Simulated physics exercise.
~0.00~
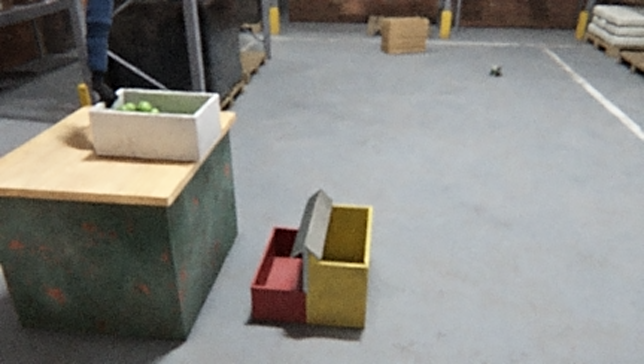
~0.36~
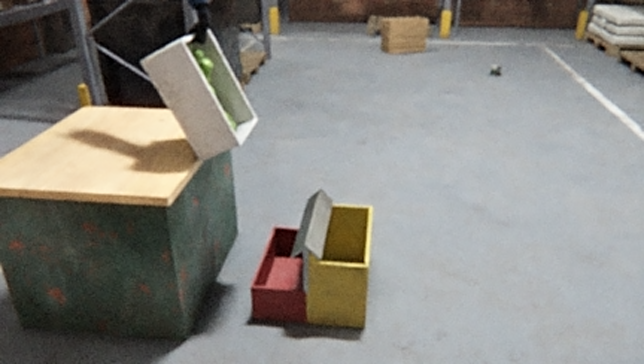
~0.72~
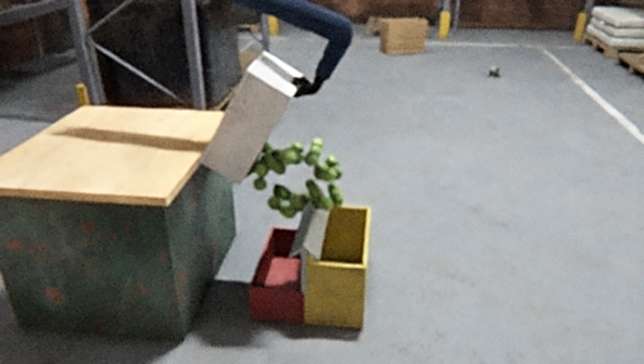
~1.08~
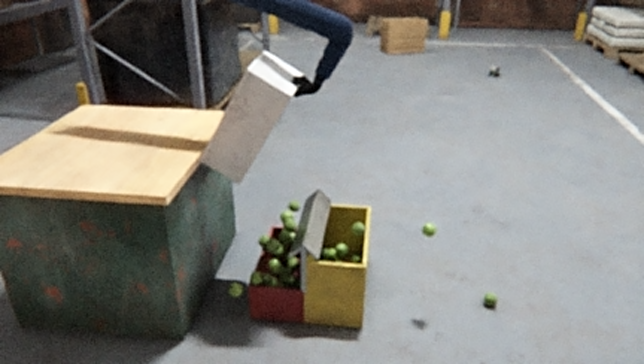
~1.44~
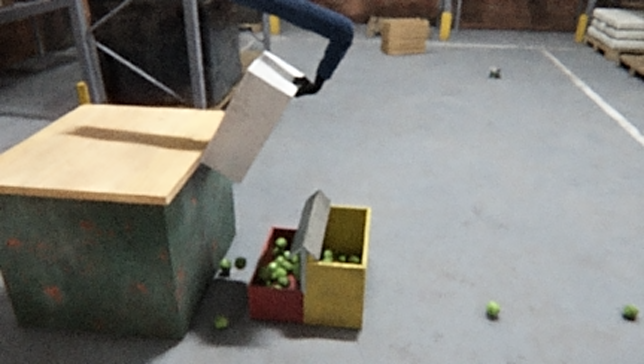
At first, a white box of green apples rests on a wooden-topped bench in a warehouse, with a red box and a taller yellow box side by side on the floor. A dark-sleeved arm lifts and tips the white box over the bench's right edge. As it turns further, the apples tumble out in a loose cluster above the grey splitter. They drop into both boxes, while a few miss and bounce onto the floor. At the end, the arm holds the tipped box still, with several stray apples lying left of the red box and two far to the right.
